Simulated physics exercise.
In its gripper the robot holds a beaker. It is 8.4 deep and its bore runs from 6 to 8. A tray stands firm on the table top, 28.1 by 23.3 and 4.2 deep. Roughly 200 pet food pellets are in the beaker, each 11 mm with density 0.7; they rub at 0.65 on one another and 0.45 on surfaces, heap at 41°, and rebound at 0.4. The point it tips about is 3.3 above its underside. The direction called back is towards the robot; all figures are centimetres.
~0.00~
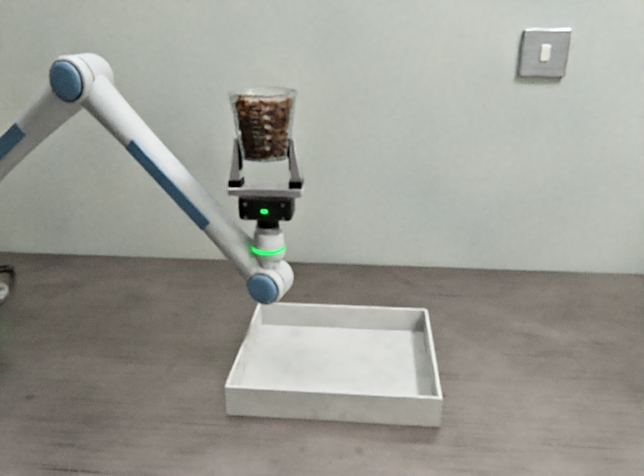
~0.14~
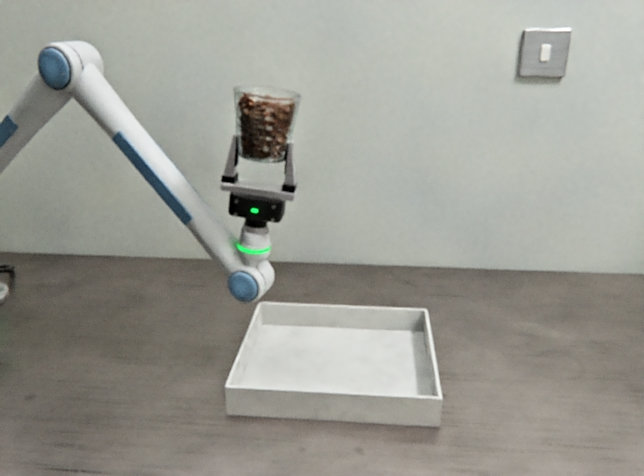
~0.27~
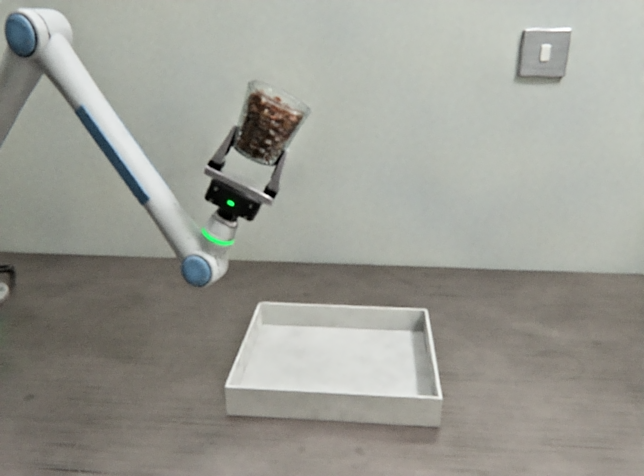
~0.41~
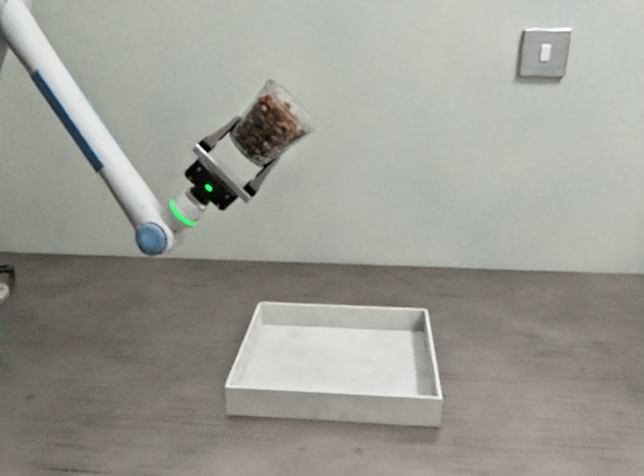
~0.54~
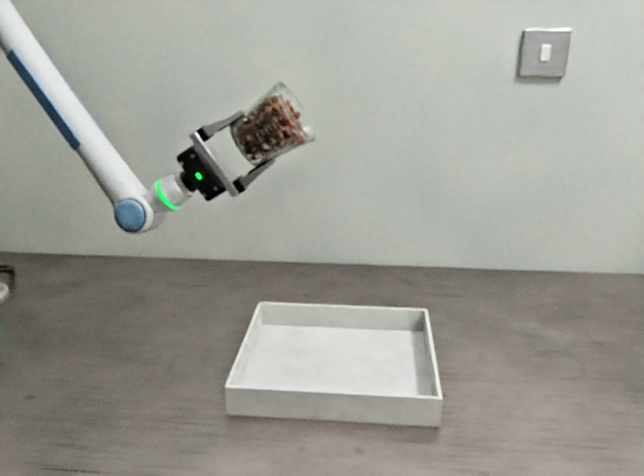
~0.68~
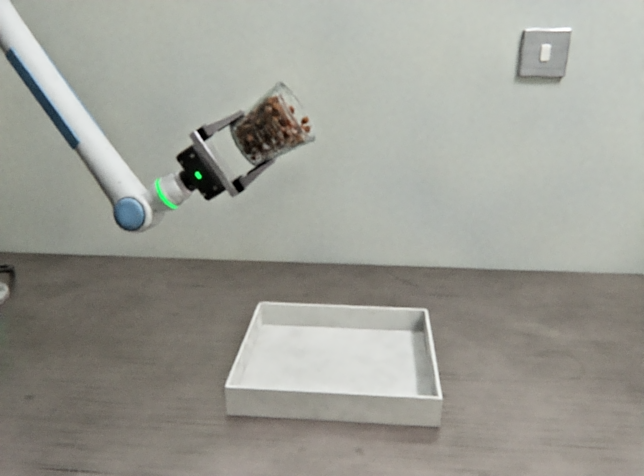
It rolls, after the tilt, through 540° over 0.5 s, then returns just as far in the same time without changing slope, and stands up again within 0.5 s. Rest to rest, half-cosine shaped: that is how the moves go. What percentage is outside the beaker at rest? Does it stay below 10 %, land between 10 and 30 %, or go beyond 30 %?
It stays below 10 %.
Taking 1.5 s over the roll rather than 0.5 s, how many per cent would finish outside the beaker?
Around 5 %.
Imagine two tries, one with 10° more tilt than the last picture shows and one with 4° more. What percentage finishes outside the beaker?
About 5 and 5 per cent.
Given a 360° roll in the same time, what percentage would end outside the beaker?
0 %.
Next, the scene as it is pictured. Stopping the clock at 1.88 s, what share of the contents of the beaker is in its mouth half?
About 50 percent is in the half nearer the mouth.
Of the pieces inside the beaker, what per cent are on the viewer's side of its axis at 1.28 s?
Some 55 percent of the contents is nearer the viewer than the centre line.
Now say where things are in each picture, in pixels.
In the first frame, the beaker middle at (264, 126), upright; upper third of the load around (263, 108), from x 240 to 290, top at y 100; 203 in the beaker.
In the second frame, the beaker middle at (265, 126), tipped 8°; upper third of the load around (265, 108), from x 240 to 290, top at y 95.
In the third frame, the beaker middle at (267, 126), tipped 26°; upper third of the load around (269, 110), from x 240 to 300, top at y 95.
In the fourth frame, the beaker middle at (269, 128), tipped 46°; upper third of the load around (271, 113), from x 240 to 305, top at y 95.
In the fifth frame, the beaker middle at (270, 129), tipped 57°; upper third of the load around (271, 115), from x 240 to 305, top at y 100.
In the sixth frame, the beaker middle at (270, 129), tipped 58°; upper third of the load around (271, 115), from x 240 to 305, top at y 100; 203 in the beaker.
After 1.28 s, tipped 58°, highest piece 41 above the table; 200 in the beaker, 1 in the tray, 2 in flight or on a rim.
After 1.88 s, tipped 38°, highest piece 41 above the table; 196 in the beaker, 6 in the tray, 1 on the table or floor.
After 2.38 s, upright, highest piece 42 above the table; 196 in the beaker, 6 in the tray, 1 on the table or floor.
After 3.08 s, upright, highest piece 42 above the table; 196 in the beaker, 6 in the tray, 1 on the table or floor.
In the end, 196 in the beaker, 6 in the tray, 1 on the table or floor. That is 3 % outside the beaker.
